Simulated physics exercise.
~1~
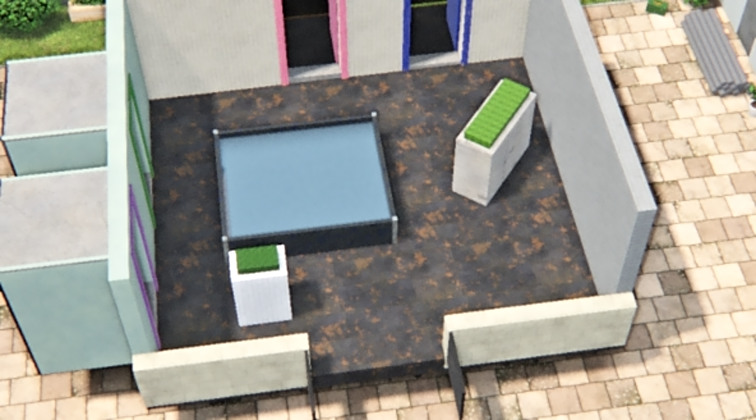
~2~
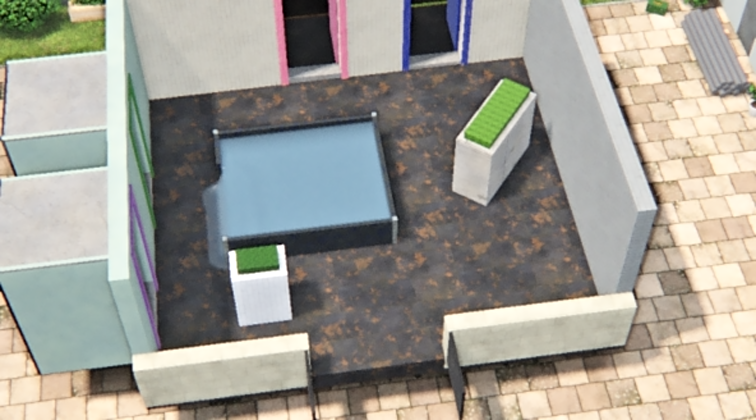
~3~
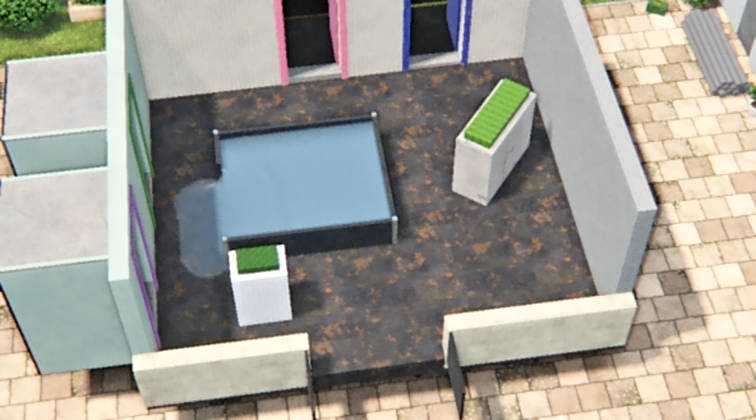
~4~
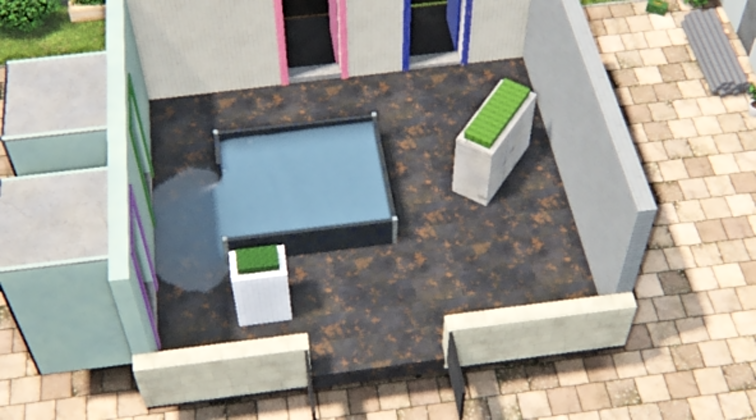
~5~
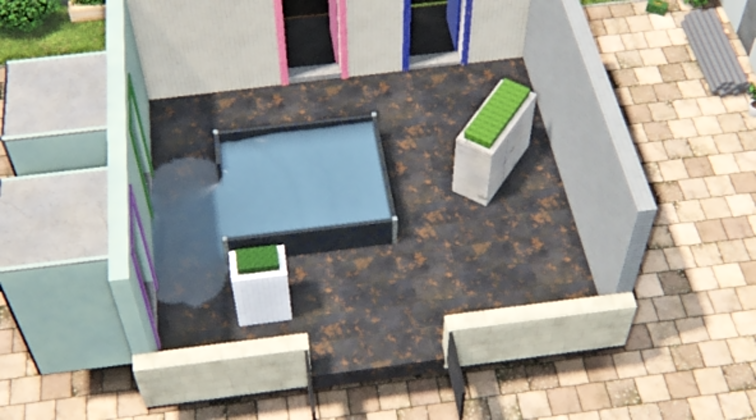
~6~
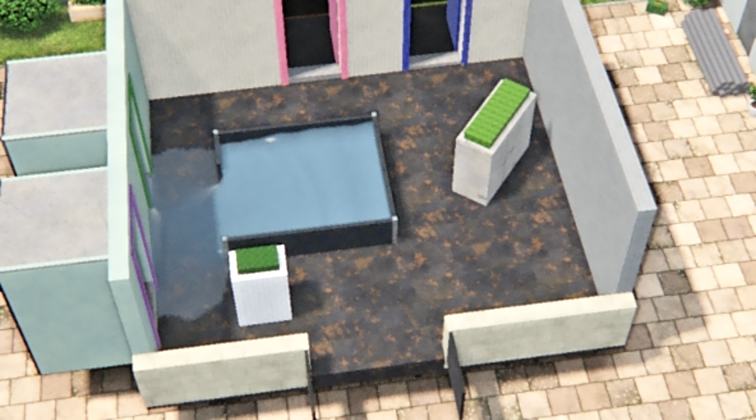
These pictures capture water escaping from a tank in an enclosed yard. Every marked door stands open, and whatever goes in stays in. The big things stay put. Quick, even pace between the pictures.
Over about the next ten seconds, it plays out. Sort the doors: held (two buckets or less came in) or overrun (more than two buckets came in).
Sorted: Purple door held, green door overrun, blue door held, pink door held.
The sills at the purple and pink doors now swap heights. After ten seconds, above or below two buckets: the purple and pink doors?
You'll see the purple door tops the limit and the pink door stays short.
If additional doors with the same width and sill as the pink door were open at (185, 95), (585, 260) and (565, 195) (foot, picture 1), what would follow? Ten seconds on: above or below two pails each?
Well, the first breaks the limit, the next remains within bounds, and the last remains within bounds.
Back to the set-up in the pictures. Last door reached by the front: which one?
The blue door.
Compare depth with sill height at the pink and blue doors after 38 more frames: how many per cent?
In order: Roughly 40 % and 30 %.
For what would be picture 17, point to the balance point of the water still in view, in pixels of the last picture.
I'd put my finger on (249, 223).
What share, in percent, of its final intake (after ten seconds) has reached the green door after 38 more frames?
That share would be near 100 %.
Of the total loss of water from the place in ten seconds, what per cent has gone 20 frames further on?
It comes to around 50 per cent.
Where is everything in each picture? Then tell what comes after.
In the first picture, still water in the open tank at (303, 178).
In the second picture, the front is at (221, 265), out from the gap at (226, 217).
In the third picture, the front is at (209, 273), out from the gap at (226, 218).
In the fourth picture, water pours out at (226, 218) and has run to (154, 201).
In the fifth picture, water pours out at (227, 218) and has run to (157, 293).
In the sixth picture, water pours out at (226, 217) and has run to (152, 160).
A moment on, water covers 15 % of the floor; the purple door wet at the sill, nothing in, the green door over two buckets in, the blue door not reached, the pink door not reached.
Next, water covers 25 % of the floor; the purple door wet at the sill, nothing in, the green door far over two buckets in, the blue door not reached, the pink door not reached.
Then, water covers 45 % of the floor; the purple door wet at the sill, nothing in, the green door far over two buckets in, the blue door not reached, the pink door wet at the sill, nothing in.
Later, water covers 90 % of the floor; the purple door wet at the sill, nothing in, the green door far over two buckets in, the blue door wet at the sill, nothing in, the pink door wet at the sill, nothing in.
In the end, water covers 100 % of the floor; the purple door wet at the sill, nothing in, the green door far over two buckets in, the blue door wet at the sill, nothing in, the pink door wet at the sill, nothing in.
